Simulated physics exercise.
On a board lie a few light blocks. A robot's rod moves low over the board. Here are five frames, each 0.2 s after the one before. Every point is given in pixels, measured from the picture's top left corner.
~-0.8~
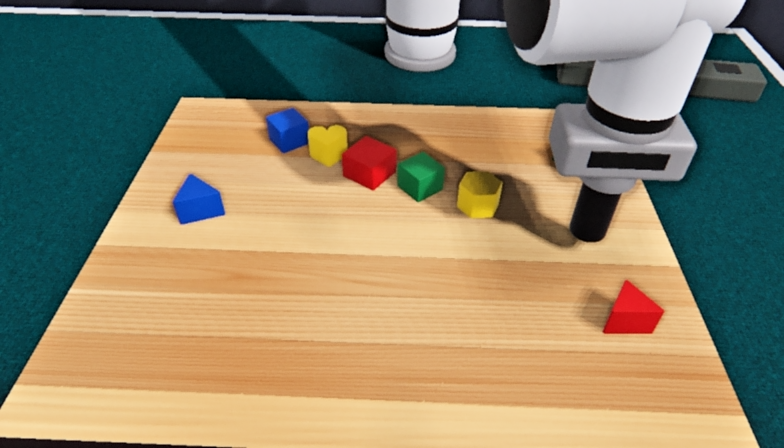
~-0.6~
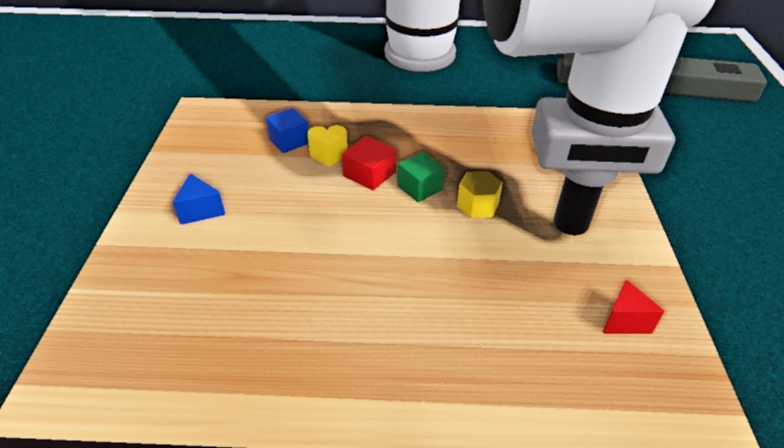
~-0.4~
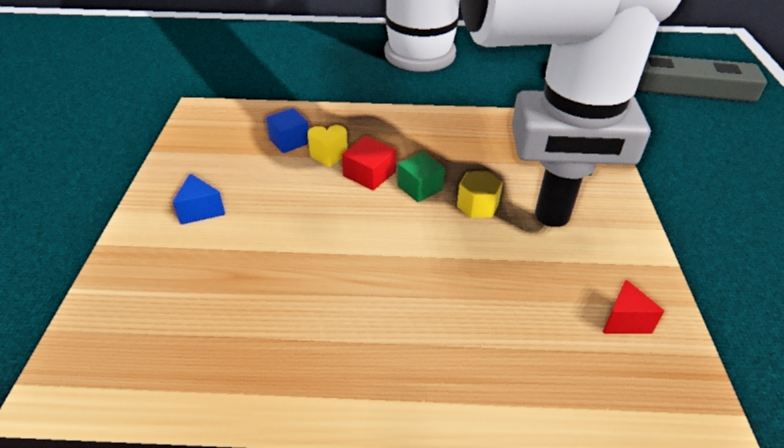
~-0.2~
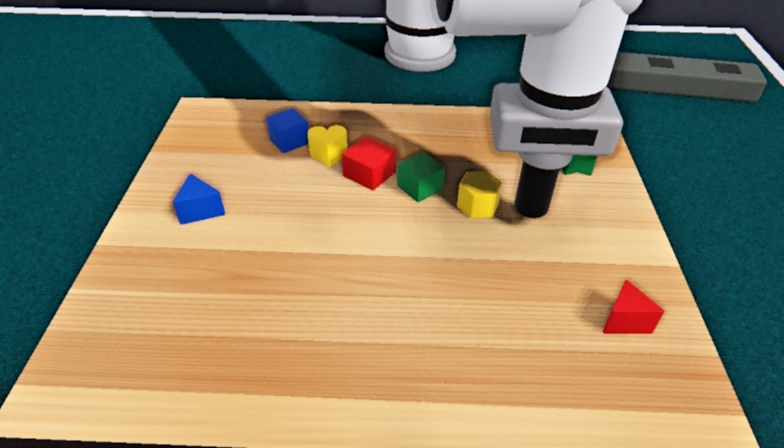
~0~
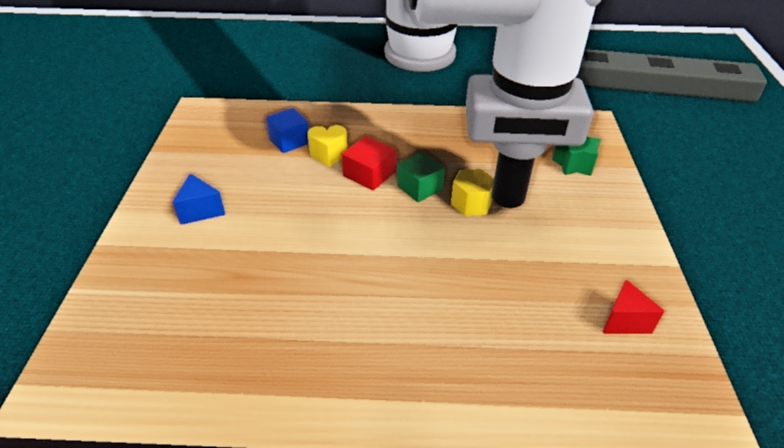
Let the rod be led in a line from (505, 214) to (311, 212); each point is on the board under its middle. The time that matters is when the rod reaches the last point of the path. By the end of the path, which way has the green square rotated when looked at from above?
Seen from overhead, it turns anticlockwise.
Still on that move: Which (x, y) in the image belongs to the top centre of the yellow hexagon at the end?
It is at (435, 166).
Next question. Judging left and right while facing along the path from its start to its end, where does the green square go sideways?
My answer: Right.
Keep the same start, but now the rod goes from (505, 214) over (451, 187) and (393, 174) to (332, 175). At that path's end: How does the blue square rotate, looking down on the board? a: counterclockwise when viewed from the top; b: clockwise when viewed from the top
Letter b.
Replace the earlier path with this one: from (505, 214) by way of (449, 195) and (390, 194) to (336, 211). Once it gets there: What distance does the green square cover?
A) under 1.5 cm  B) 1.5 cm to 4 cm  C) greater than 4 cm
I'll go with C - greater than 4 cm.
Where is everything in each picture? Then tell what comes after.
The first picture shows rod tip at (587, 232); block tops, red square at (369, 151); green square at (421, 165); yellow hexagon at (481, 182).
The second picture shows rod at (570, 225); blocks unchanged.
The third picture shows rod at (552, 217); blocks unchanged.
The fourth picture shows rod at (531, 208); blocks unchanged.
The fifth picture shows rod at (508, 199); red square at (369, 151); green square at (421, 165); yellow hexagon at (475, 180).
What follows on the original path. One third of the way, rod at (441, 197); red square at (366, 150); green square at (405, 154), turned 30° anticlockwise; yellow hexagon at (436, 166), turned 60° clockwise.
Two thirds of the way, rod at (376, 197); red square at (366, 150), turned 10° anticlockwise; green square at (404, 153), turned 30° anticlockwise; yellow hexagon at (435, 166), turned 60° clockwise.
At the end, rod at (309, 198); red square at (366, 150), turned 10° anticlockwise; green square at (404, 153), turned 30° anticlockwise; yellow hexagon at (435, 166), turned 60° clockwise.
